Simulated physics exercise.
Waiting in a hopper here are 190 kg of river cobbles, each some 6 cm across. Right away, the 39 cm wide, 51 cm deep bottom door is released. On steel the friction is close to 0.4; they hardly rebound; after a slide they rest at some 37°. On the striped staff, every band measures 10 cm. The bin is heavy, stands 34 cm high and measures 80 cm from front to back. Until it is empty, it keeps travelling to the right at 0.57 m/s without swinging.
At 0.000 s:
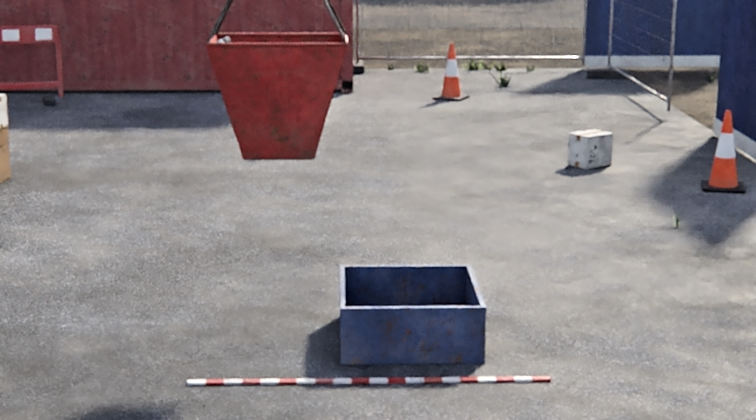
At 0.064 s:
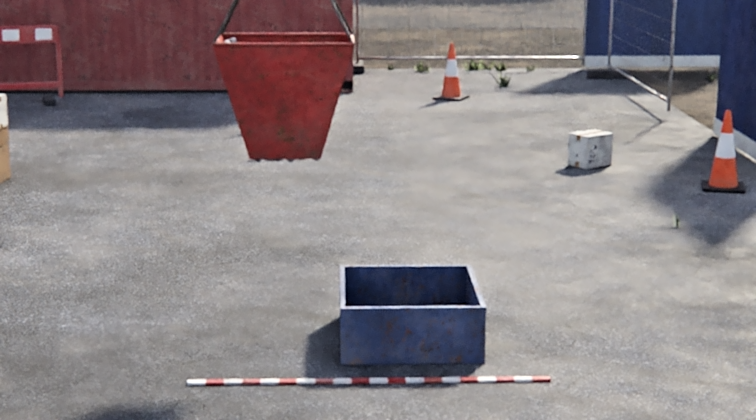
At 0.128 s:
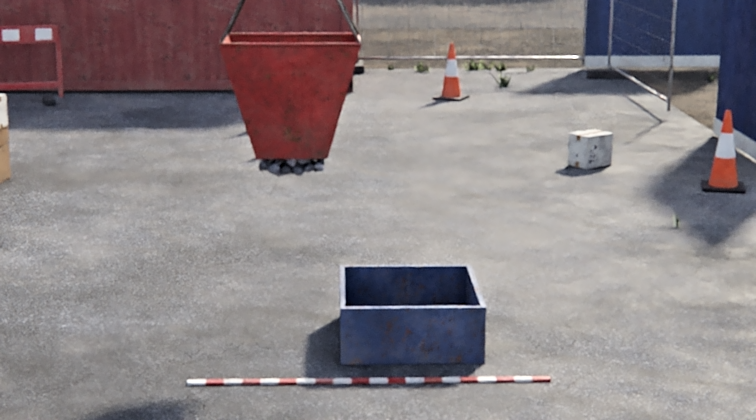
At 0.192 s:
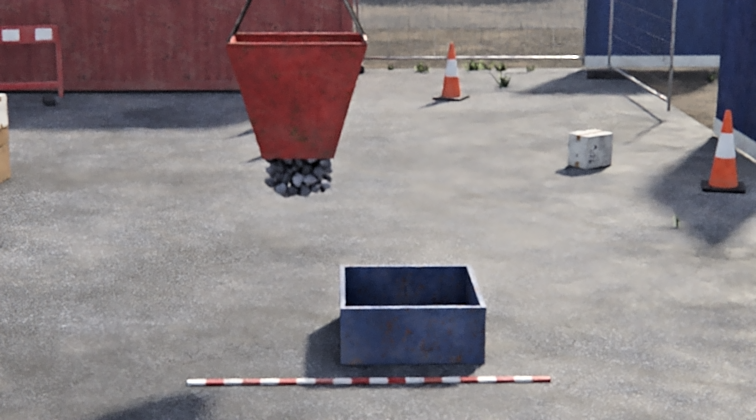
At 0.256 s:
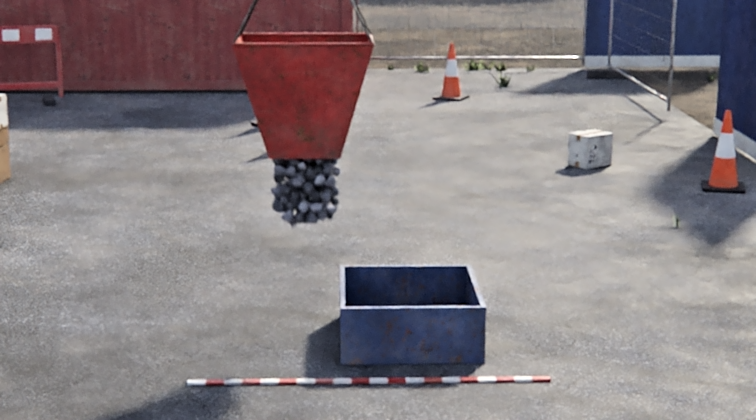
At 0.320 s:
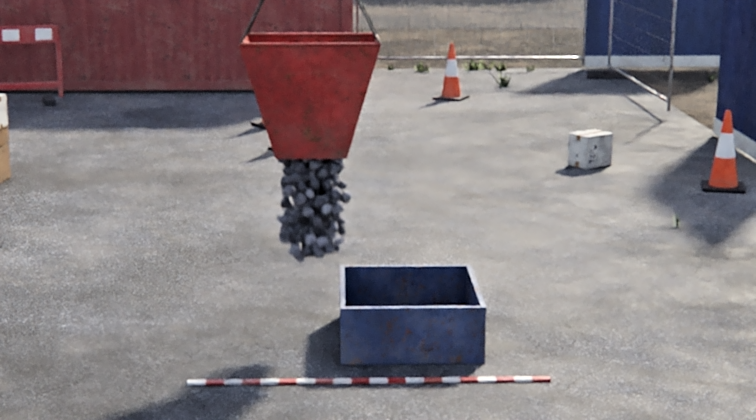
A tapered red hopper hangs from cables over a sunlit grey paved yard, seen from slightly above by a still camera. Below it sits an open blue box behind a red-and-white striped staff, with two orange cones, a pale block, fencing and red and blue walls around. The hopper glides slowly right, then dark grey stones emerge from its bottom and pour downward in a lengthening clump.
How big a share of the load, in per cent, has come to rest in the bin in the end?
Some 54 per cent has come to rest there.
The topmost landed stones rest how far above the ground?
Height at rest: Around 24 cm.
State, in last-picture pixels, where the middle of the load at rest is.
They settle centred roughly at (353, 328).
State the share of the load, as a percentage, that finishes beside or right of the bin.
Around 0 per cent of it.
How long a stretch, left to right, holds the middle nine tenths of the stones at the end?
Around 140 centimetres.
After 0.7 s, 0 % in the hopper, 50 % falling or lying left of the bin, 49 % falling or lying in the bin; the stones farthest right are at (429, 326).
After 1.1 s, 0 % in the hopper, 45 % falling or lying left of the bin, 54 % falling or lying in the bin, 1 % falling or lying beside or right of the bin; the stones farthest right are at (466, 319).
After 1.7 s, 0 % in the hopper, 45 % falling or lying left of the bin, 54 % falling or lying in the bin, 1 % falling or lying beside or right of the bin; the stones farthest right are at (465, 315).
After 2.6 s, 0 % in the hopper, 45 % falling or lying left of the bin, 54 % falling or lying in the bin, 1 % falling or lying beside or right of the bin; the stones farthest right are at (465, 315).
After 4.5 s, 0 % in the hopper, 45 % left of the bin, 54 % in the bin, 1 % beside or right of the bin; the stones farthest right are at (465, 315).
